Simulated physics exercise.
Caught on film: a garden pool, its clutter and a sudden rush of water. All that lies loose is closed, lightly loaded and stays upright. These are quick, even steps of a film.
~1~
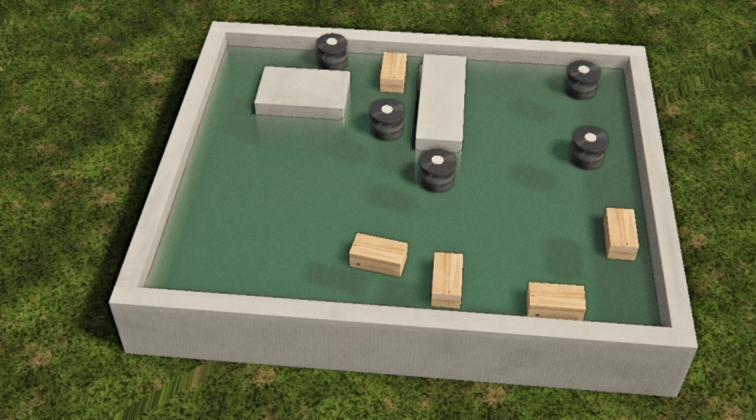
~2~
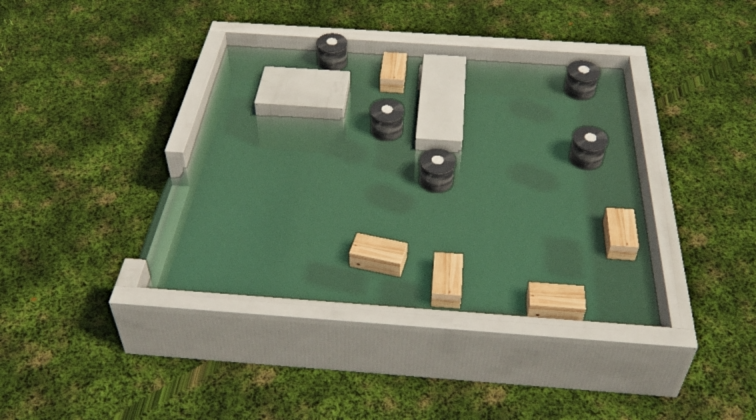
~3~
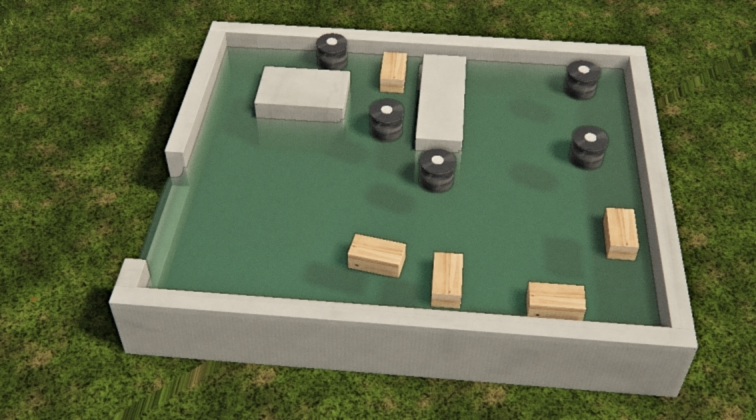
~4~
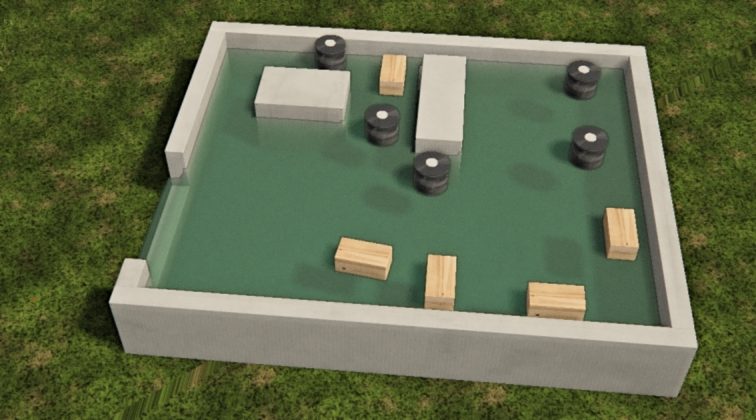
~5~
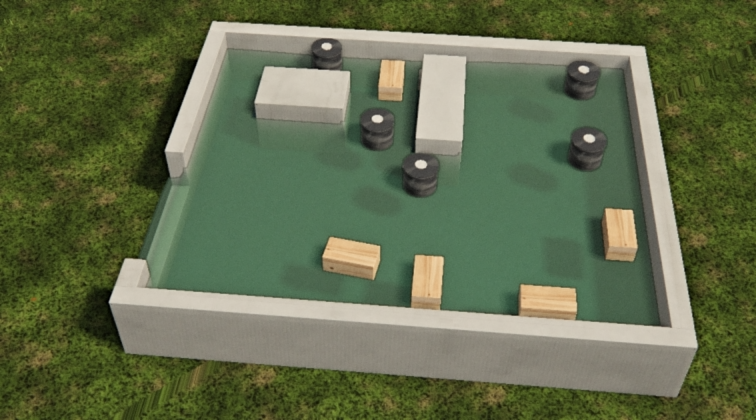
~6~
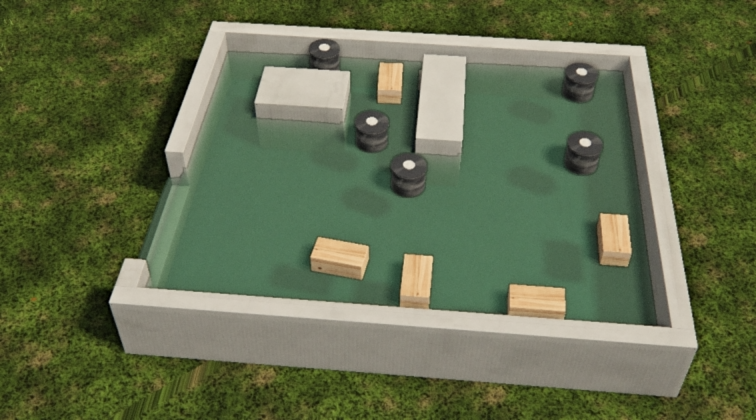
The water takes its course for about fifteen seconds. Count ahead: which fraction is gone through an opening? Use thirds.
It is less than a third.
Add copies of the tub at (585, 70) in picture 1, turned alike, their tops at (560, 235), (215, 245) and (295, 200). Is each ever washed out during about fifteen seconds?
One after the other: No, through, through.
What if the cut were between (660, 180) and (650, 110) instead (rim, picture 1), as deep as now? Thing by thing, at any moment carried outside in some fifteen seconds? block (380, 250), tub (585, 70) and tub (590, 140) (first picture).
In turn: Left behind, through, yes.
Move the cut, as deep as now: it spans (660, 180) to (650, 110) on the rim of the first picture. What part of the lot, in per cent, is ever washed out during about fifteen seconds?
Some 30 per cent.
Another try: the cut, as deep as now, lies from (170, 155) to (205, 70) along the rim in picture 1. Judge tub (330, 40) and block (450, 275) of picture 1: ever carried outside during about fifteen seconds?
In turn: Out, stays.
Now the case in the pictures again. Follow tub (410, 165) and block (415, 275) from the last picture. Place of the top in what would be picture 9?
At about (376, 163) and (388, 277).
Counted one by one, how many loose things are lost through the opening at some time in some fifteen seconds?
The number is 1.
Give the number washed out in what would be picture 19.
I count 0.
A moment on, 0 of 10 are out; 10 afloat.
Next, 0 of 10 are out; 10 afloat.
Later, 1 of 10 are out; 9 afloat.
In the end, 1 of 10 are out; 9 afloat.
